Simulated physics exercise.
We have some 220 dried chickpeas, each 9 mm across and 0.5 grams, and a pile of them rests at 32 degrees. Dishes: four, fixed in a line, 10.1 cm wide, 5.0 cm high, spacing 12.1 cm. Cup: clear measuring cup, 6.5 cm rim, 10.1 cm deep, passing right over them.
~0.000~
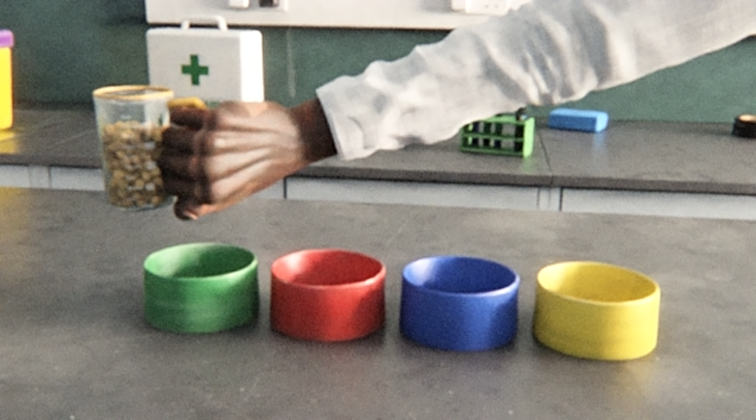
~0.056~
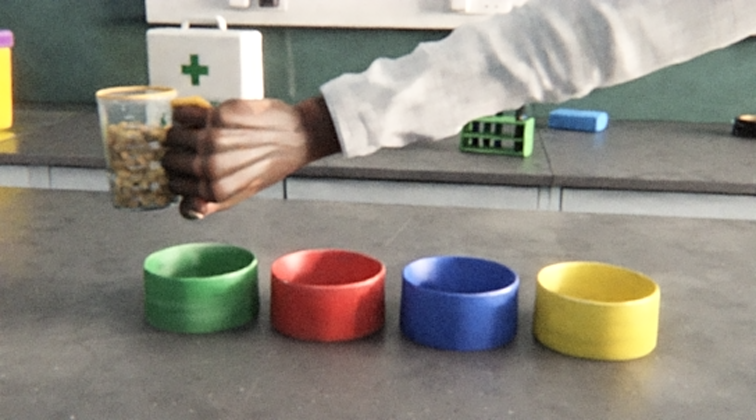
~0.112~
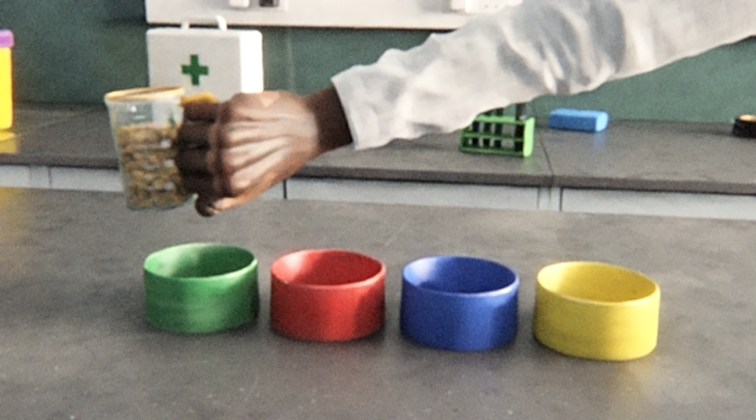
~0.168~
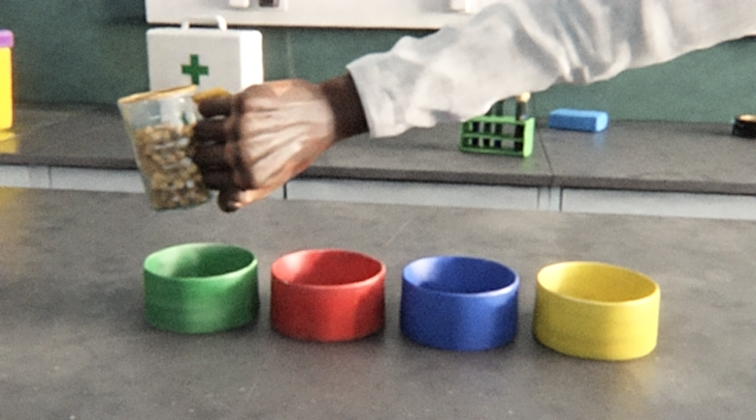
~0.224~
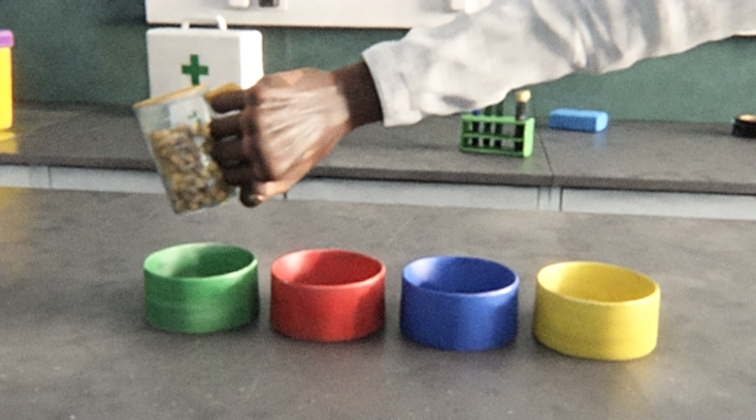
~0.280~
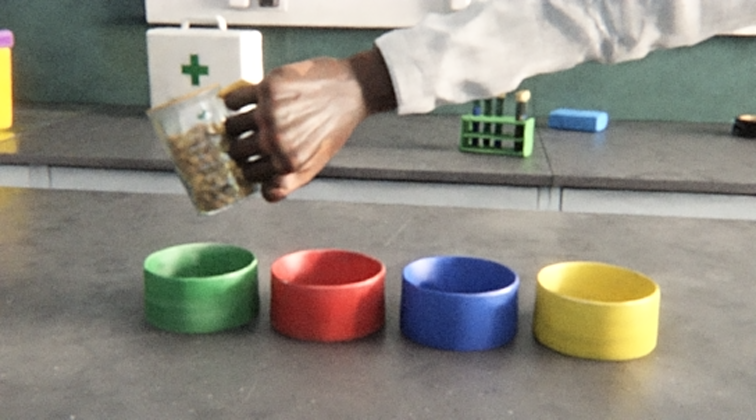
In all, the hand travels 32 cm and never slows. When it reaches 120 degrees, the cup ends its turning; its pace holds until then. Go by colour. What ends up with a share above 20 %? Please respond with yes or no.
Red no, blue yes, green no, yellow no, counter yes.
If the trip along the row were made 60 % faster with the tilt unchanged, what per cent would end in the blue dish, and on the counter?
Shares: Blue 50, counter 40.
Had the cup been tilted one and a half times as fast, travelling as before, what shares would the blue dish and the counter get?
Result - blue dish: 40; counter: 20.
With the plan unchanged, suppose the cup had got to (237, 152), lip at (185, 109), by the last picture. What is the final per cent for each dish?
Kept per dish: Red = 10, blue = 60, green = 0, yellow = 0.
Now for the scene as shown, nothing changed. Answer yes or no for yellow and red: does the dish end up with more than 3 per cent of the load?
As for yellow, not so, and as for red, correct.
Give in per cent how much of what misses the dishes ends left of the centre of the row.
Roughly 60 %.
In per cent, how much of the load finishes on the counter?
Around 35 percent, I'd guess.
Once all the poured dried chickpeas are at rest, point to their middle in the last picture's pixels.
Somewhere around (421, 314) in the final frame.
After 0.75 s, tilt 69 degrees; cup holds 100 %.
After 1.06 s, tilt 100 degrees; cup holds 100 %.
After 1.47 s, tilt 120 degrees; cup holds 45 %, red 5 %, blue 35 %.
At rest (2.6 s), red 10 %, blue 55 %, green 0 %, yellow 0 %, counter 35 %.
